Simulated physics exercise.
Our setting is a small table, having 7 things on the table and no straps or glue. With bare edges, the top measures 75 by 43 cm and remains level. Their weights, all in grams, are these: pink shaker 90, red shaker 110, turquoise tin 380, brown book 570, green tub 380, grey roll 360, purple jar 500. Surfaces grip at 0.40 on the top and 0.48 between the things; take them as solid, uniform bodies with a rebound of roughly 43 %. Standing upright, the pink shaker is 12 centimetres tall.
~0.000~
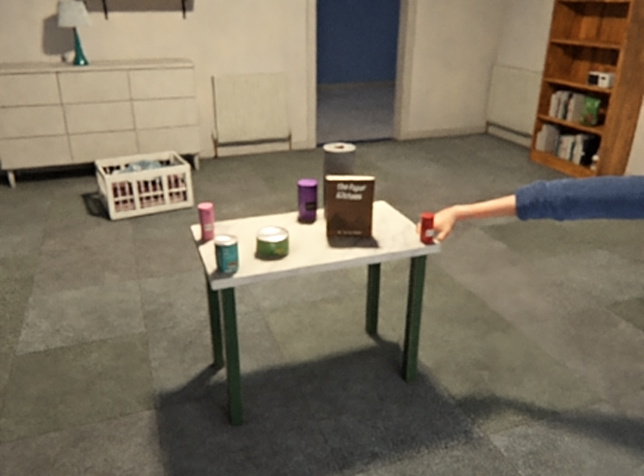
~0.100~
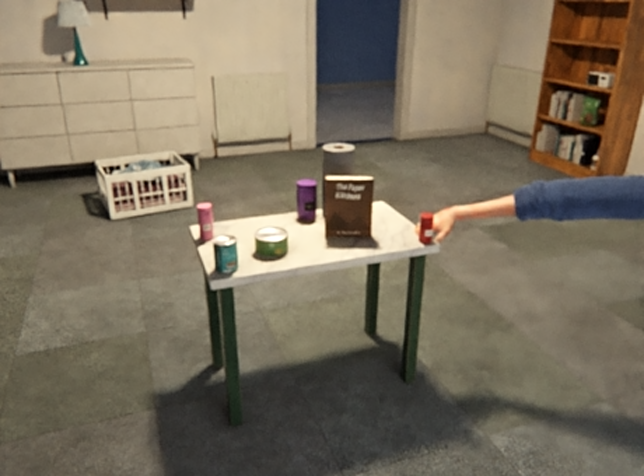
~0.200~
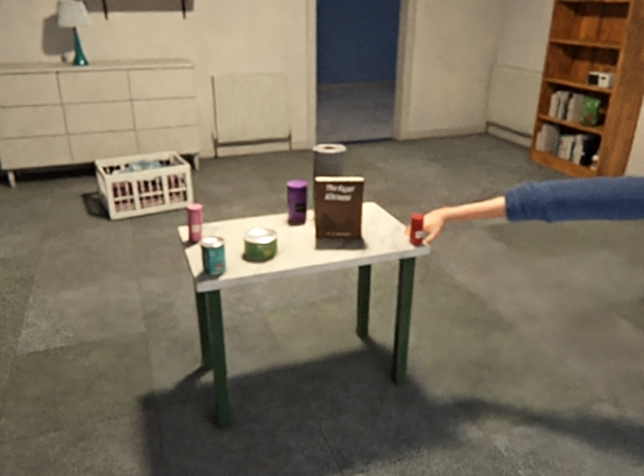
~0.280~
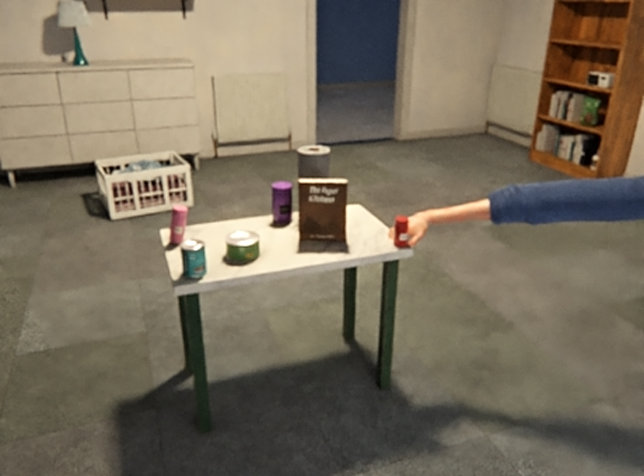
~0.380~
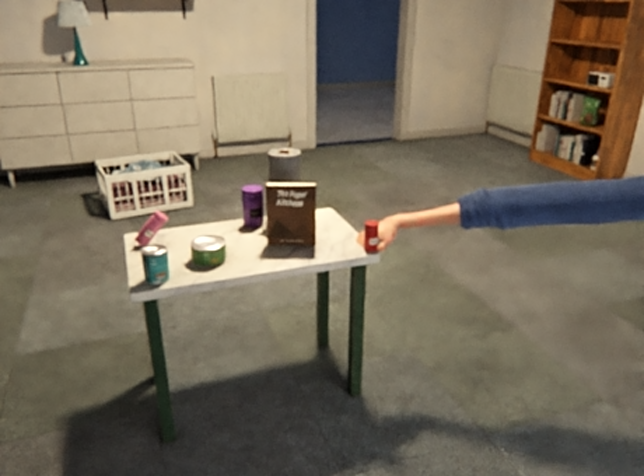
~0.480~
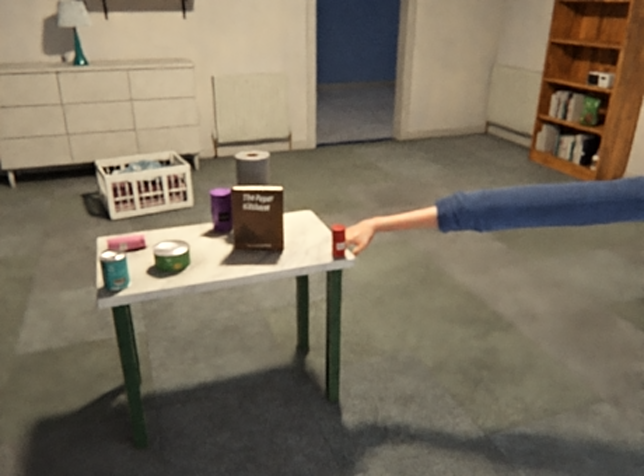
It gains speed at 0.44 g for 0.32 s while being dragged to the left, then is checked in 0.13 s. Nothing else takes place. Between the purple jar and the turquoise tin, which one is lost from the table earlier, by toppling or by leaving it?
The latter of the two.
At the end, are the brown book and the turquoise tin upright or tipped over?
In the last frame the brown book remains up and the turquoise tin does not stay up.
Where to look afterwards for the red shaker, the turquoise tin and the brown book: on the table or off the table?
Observed: Red shaker remains in bounds; turquoise tin exits its support; brown book remains in bounds.
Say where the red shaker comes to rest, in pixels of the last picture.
Its middle comes to rest around (307, 246).
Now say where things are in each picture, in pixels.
In the first picture, purple jar (308, 200); turquoise tin (227, 254).
In the second picture, brown book (349, 207); green tub (272, 242).
In the third picture, table 4 cm from its start; pink shaker (195, 223) leaning 4°.
In the fourth picture, table 10 cm from its start; pink shaker (178, 225) leaning 12°; red shaker (401, 232).
In the fifth picture, table 22 cm from its start; pink shaker (151, 229) leaning 42°; green tub (209, 251) slid 2 cm.
In the sixth picture, table 31 cm from its start; purple jar (222, 210); turquoise tin (115, 271).
After 0.58 s, table 31 cm from its start; turquoise tin now off the table; purple jar slid 7 cm near (202, 213); pink shaker on its side.
After 0.68 s, table 31 cm from its start; purple jar slid 10 cm near (192, 214); pink shaker on its side; red shaker leaning 5°.
After 0.98 s, table 31 cm from its start; purple jar slid 10 cm near (192, 214); pink shaker on its side; red shaker slid 10 cm.
By the end (1.4 s), off the table, turquoise tin; tipped over on the table, pink shaker; not toppled but over 5 cm from the start, red shaker, brown book, green tub, grey roll and purple jar. Seen from the same camera at the end, purple jar near (192, 214). Purple jar was never lost; turquoise tin went at 0.56 s.
